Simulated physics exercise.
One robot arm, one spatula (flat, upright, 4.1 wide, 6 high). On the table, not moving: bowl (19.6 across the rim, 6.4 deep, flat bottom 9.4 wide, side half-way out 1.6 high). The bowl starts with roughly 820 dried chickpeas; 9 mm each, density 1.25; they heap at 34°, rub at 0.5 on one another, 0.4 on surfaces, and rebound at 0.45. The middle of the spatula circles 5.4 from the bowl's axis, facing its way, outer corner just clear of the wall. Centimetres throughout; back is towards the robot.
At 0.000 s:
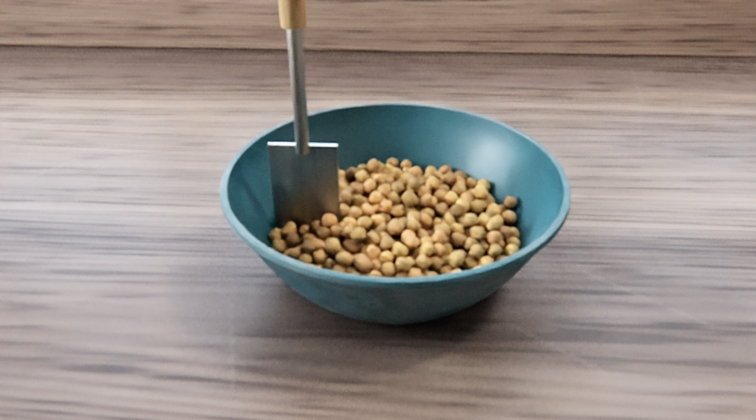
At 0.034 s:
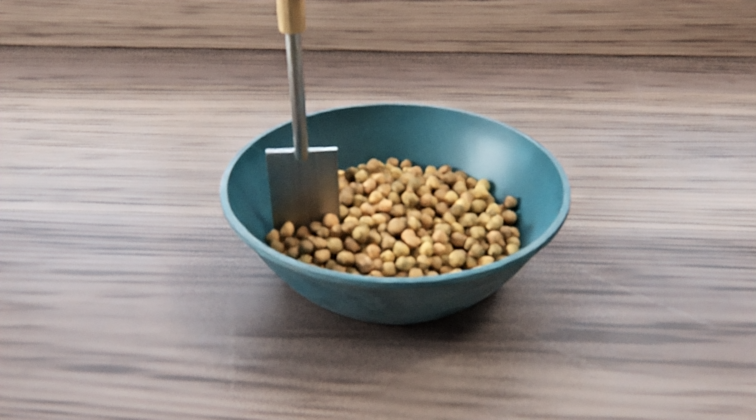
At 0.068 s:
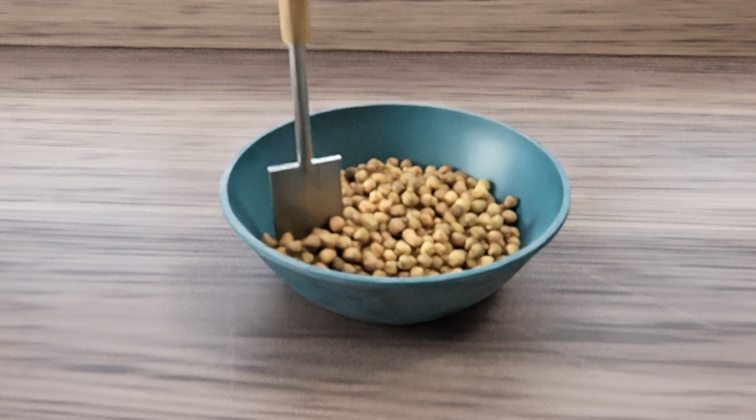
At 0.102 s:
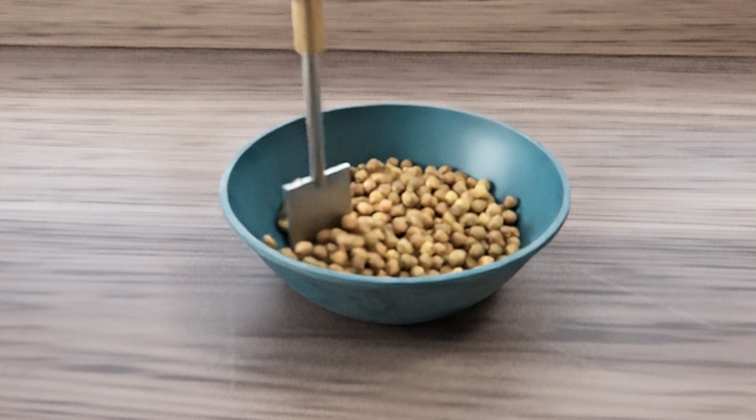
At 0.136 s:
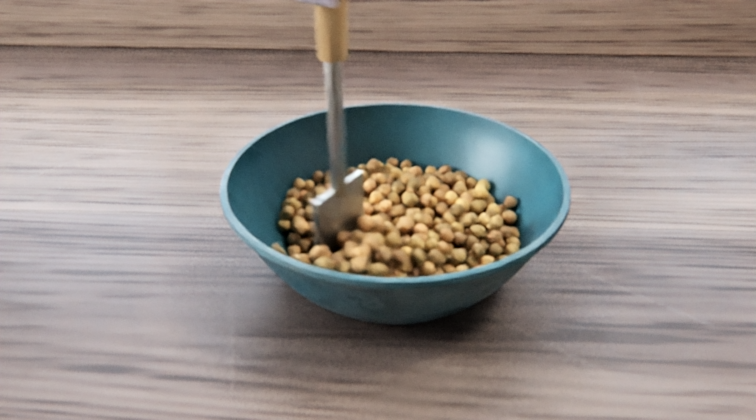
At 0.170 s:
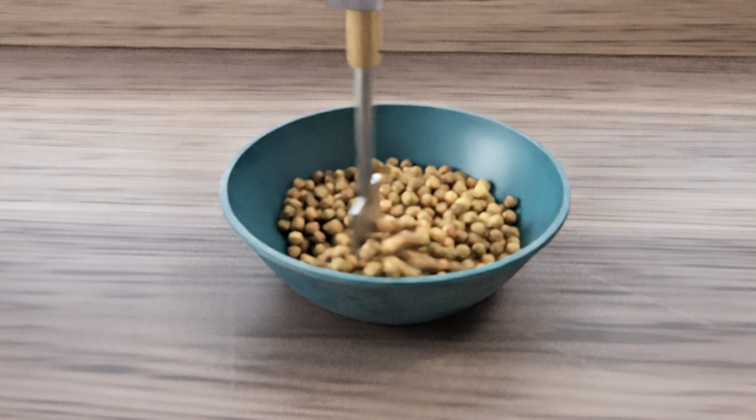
A robot arm moves a spatula through chickpeas in a blue bowl, turning the blade.
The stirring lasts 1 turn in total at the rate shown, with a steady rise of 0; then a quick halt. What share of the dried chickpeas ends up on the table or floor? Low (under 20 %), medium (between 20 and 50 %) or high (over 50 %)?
A low share, under 20 %, ends on the table or floor.
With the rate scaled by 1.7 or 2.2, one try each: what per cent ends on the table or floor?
Some 25 and 35 per cent.
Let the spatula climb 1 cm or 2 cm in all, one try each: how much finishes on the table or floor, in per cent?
About 5 and 5 per cent.
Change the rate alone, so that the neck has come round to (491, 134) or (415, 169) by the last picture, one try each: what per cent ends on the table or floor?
About 30 and 20 per cent.
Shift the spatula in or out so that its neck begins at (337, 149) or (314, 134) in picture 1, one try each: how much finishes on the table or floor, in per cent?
Some 0 and 5 per cent.
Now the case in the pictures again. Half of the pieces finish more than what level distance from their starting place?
Roughly 5 cm.
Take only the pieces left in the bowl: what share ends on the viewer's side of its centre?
Some 65 per cent.
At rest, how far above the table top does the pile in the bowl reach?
About 6.5 cm.
After 0.39 s, 185° round, highest piece 9 above the table; 806 in the bowl, 4 on the table or floor, 6 in flight or on the tool.
After 0.61 s, 295° round, highest piece 10 above the table; 765 in the bowl, 37 on the table or floor, 14 in flight or on the tool.
After 0.91 s, 0° round, highest piece 7 above the table; 739 in the bowl, 76 on the table or floor, 1 in flight or on the tool.
After 1.61 s, 0° round, highest piece 7 above the table; 739 in the bowl, 77 on the table or floor.
At rest, 739 in the bowl, 77 on the table or floor. That is 9 % on the table or floor.
